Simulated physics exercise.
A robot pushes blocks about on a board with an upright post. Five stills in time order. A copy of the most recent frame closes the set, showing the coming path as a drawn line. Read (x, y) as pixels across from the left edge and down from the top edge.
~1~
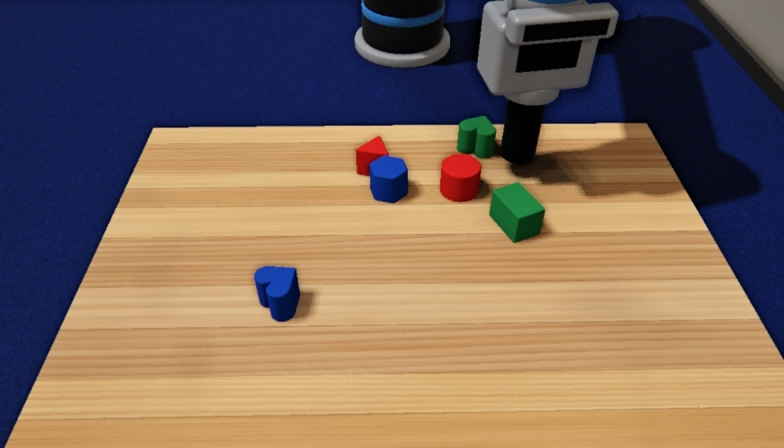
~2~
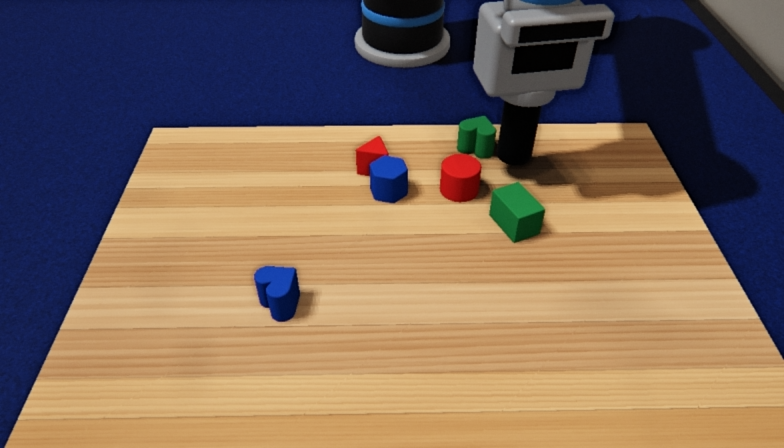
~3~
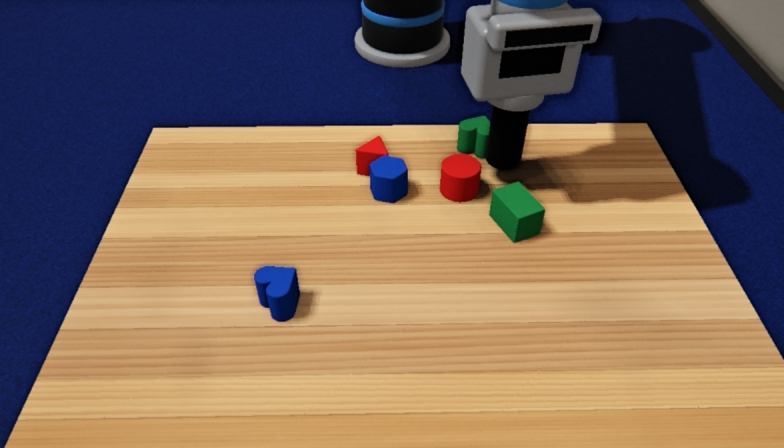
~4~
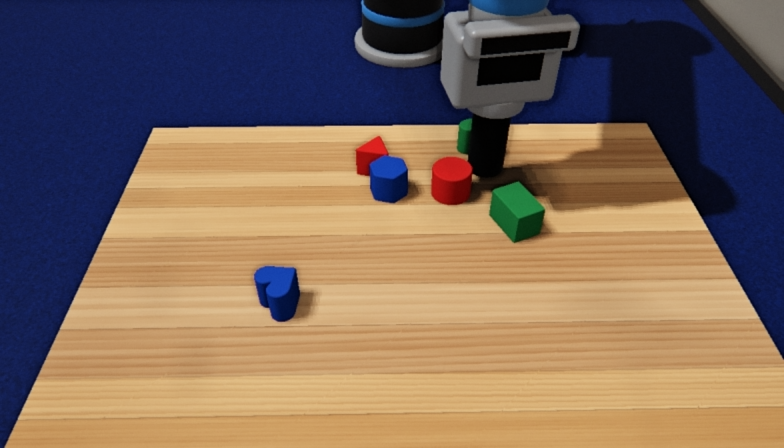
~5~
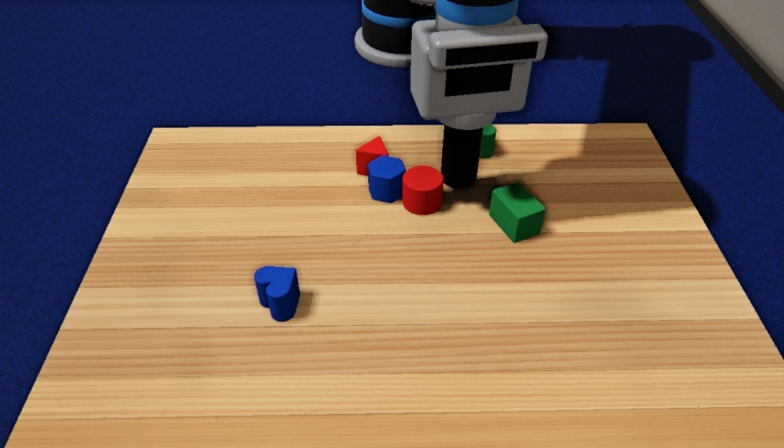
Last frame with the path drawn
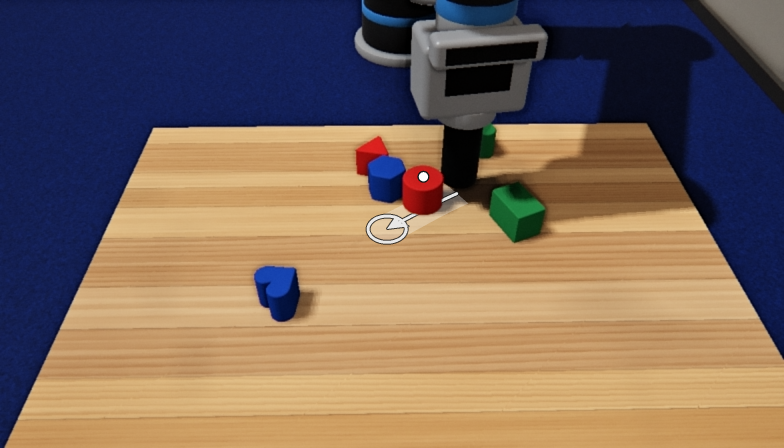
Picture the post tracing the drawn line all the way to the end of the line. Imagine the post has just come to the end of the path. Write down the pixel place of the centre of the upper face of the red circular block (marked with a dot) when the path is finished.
My prediction: (346, 199).
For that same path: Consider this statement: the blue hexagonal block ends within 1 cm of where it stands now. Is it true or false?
The claim does not hold.
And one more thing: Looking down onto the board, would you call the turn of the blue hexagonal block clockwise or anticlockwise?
Answer: With the clock.
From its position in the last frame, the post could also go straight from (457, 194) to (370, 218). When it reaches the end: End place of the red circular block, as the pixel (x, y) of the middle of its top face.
Put as a pixel place, it's (332, 205).
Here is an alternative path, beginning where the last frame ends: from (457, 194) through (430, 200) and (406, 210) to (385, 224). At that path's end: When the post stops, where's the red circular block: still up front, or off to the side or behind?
It holds its place in front.
Path on the board, in a line from (457, 194) to (387, 229); the dot is on the red circular block.
The first path, step by step. Halfway along, post (422, 195); blue hexagonal block (373, 165), turned 35° clockwise; red circular block (384, 191).
At the end, post (387, 213); blue hexagonal block (373, 165), turned 35° clockwise; red circular block (346, 199); green oblong block in place.
